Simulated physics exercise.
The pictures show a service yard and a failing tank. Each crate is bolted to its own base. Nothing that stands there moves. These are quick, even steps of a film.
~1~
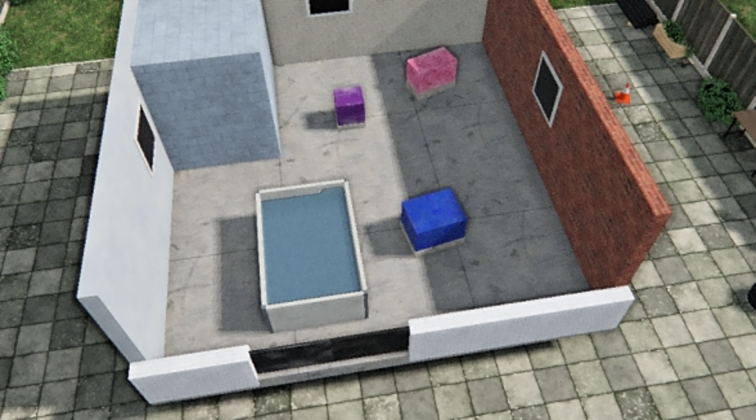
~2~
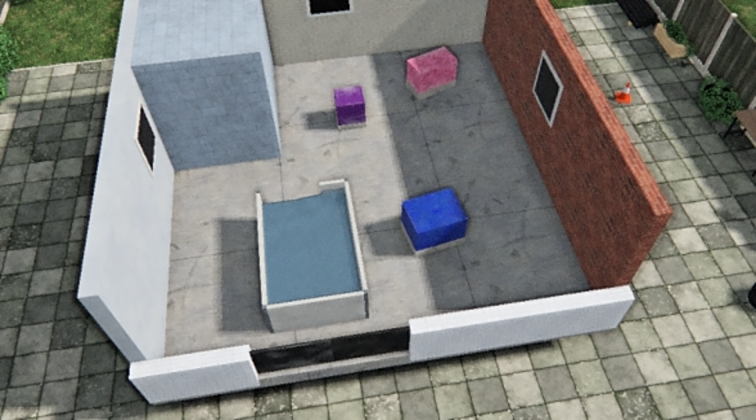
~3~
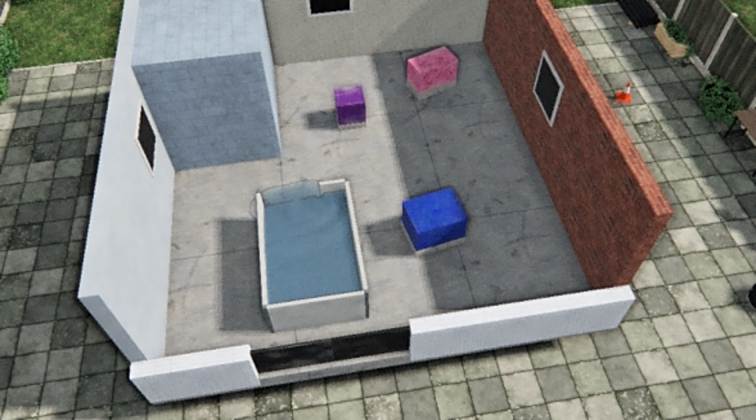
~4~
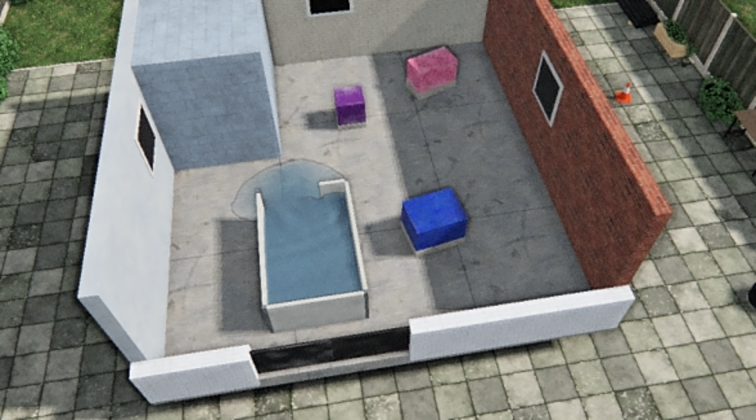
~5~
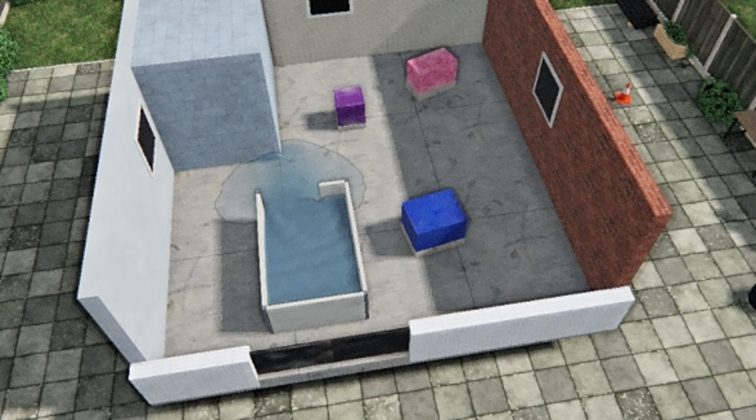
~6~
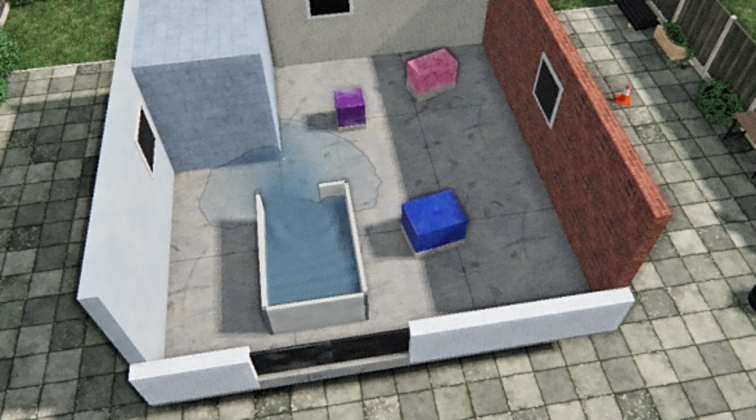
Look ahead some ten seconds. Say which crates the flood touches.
In the end: The purple crate gets wet; the pink crate stays dry; the blue crate stays dry.
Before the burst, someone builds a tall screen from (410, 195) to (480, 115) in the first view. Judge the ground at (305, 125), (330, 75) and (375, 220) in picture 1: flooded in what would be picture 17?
In that order: Awash, wet, no water.
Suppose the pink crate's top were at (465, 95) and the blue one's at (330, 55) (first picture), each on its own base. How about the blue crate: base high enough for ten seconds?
In short: Blue is wetted.
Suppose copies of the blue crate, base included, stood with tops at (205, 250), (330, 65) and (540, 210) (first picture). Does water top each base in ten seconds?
One after the other: Is topped, gets wet, is spared.
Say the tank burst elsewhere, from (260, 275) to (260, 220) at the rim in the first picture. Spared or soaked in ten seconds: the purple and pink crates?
The purple crate is safe; the pink crate keeps dry.
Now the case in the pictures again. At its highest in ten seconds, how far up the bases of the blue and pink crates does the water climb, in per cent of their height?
About 50 and 70 per cent.
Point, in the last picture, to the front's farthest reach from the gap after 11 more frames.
At about (391, 56).
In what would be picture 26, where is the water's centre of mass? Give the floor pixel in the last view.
Around (298, 188).
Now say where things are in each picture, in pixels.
The first frame shows still water in the tank at (308, 242).
In the second frame, the front is at a hidden place, out from the gap on the tank's far side.
In the third frame, water pours out on the tank's far side and has run to a hidden place.
In the fourth frame, the front is at (303, 163), out from the gap on the tank's far side.
In the fifth frame, the front is at (297, 143), out from the gap on the tank's far side.
In the sixth frame, water pours out on the tank's far side and has run to (281, 123).
A moment on, water covers 25 % of the floor; the purple crate water round its plinth, the pink crate not reached, the blue crate not reached.
Next, water covers 35 % of the floor; the purple crate water round its plinth, the pink crate water round its plinth, the blue crate not reached.
Then, water covers 60 % of the floor; the purple crate water round its plinth, the pink crate water round its plinth, the blue crate not reached.
Later, water covers 75 % of the floor; the purple crate water round its plinth, the pink crate water round its plinth, the blue crate water round its plinth.
In the end, water covers 95 % of the floor; the purple crate was topped, the pink crate stayed above the water, the blue crate stayed above the water.
